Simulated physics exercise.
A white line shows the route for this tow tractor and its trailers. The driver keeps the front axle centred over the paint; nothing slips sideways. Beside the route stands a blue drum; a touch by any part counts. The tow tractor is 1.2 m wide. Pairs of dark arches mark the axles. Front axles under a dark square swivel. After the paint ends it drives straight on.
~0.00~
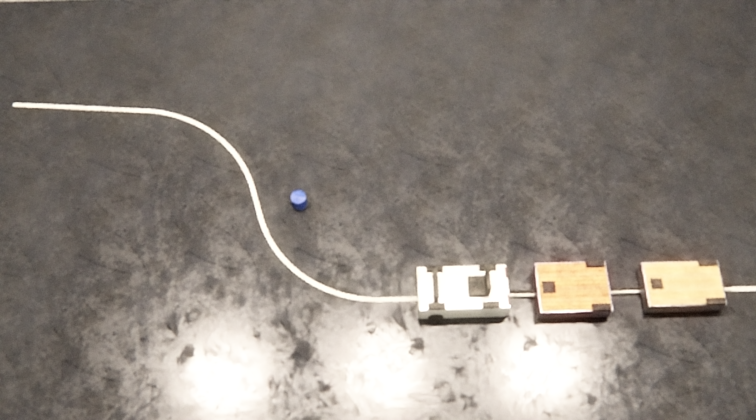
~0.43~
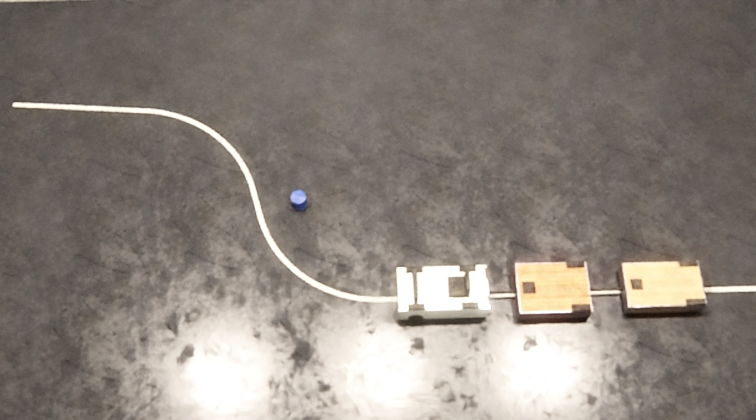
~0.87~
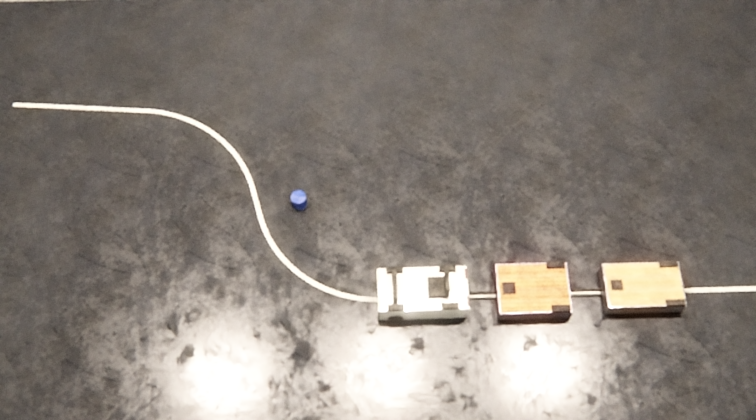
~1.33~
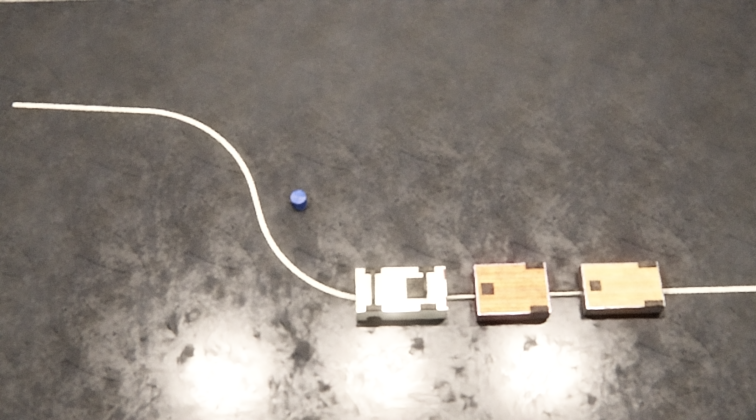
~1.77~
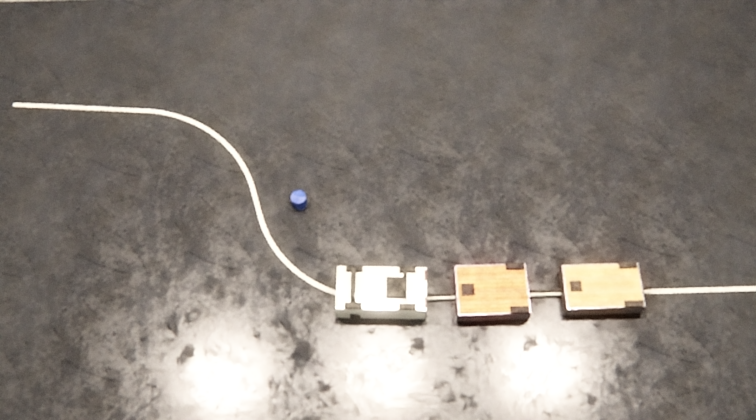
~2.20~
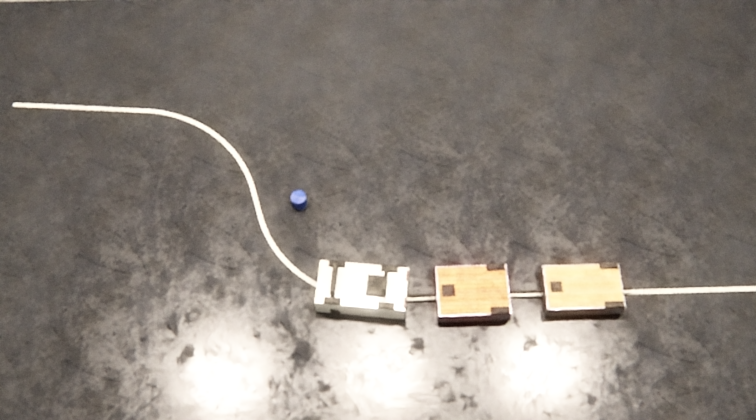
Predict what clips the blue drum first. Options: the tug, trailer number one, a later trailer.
That would be trailer number one.
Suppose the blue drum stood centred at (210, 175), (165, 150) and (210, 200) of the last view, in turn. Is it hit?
First hit, second hit, third clear.
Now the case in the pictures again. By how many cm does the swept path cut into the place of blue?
Blue 25.
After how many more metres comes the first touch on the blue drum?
About 6.0 m.
After 6.3 s, the last axle is at (441, 287) of the last picture, 10 cm off the line.
After 7.2 s, the last axle is at (404, 282) of the last picture, 25 cm off the line; the first trailer has hit blue.
After 10.4 s, the last axle is at (296, 223) of the last picture, 80 cm off the line.
After 18.5 s, the last axle is at (18, 97) of the last picture, 10 cm off the line; 1 of 1 struck in all.
